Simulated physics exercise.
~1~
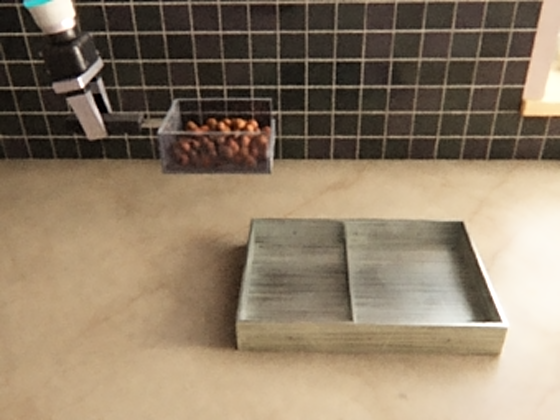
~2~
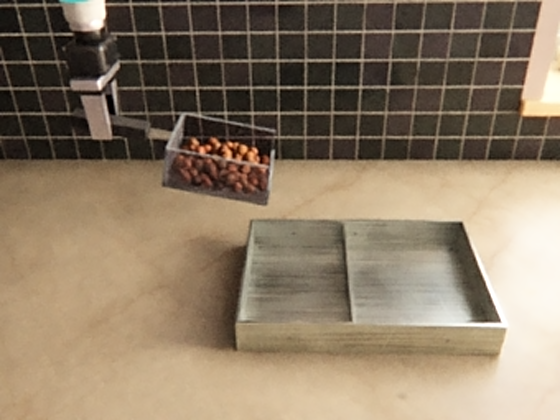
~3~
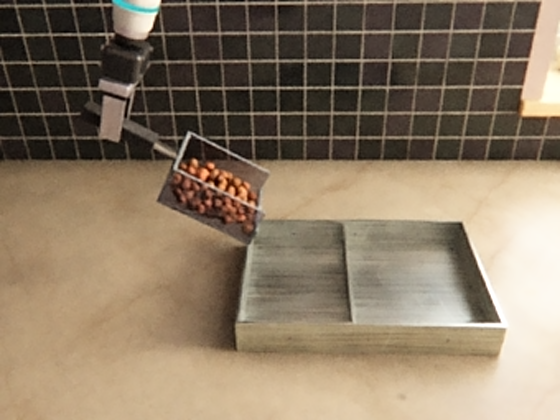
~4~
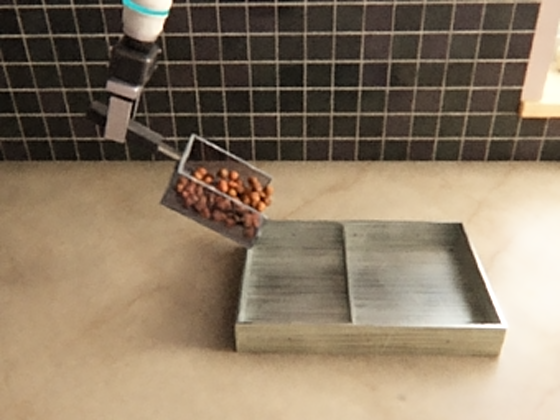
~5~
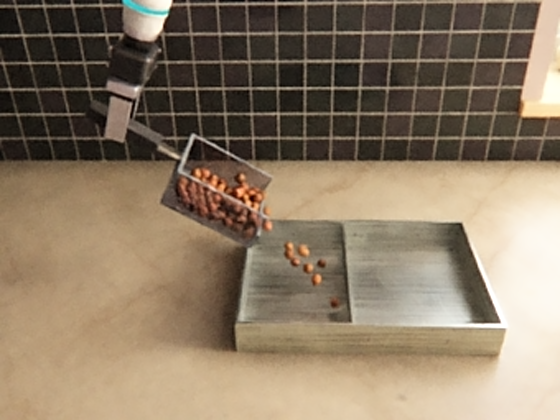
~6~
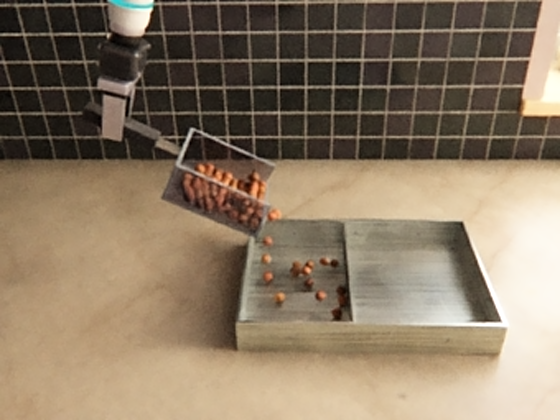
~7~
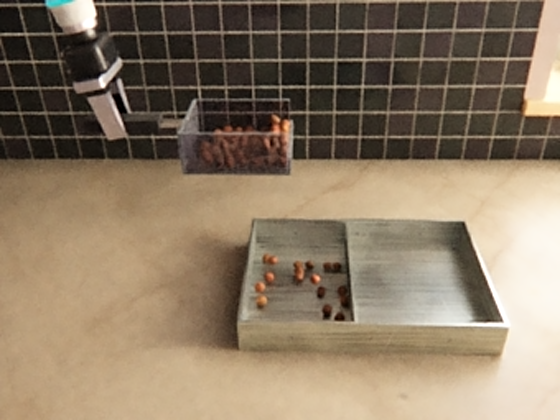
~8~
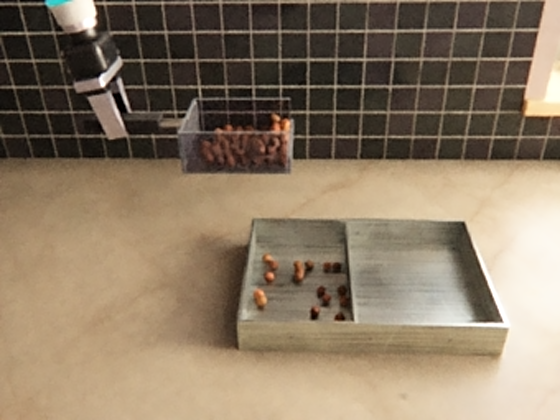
A robot arm with a pale blue band holds a clear, open box of reddish-brown hazelnuts at the upper left, before a wall of dark tiles with light grout. Seen from the front and slightly above, a grey-green tray split by a cross wall sits on a beige tabletop. The arm lowers the box and tips it to the right, its lower edge nearing the tray's left end. Several nuts tumble out and scatter across the left compartment. The arm then lifts the box back to level, with most nuts still inside, a small share in the left compartment and the right one empty.
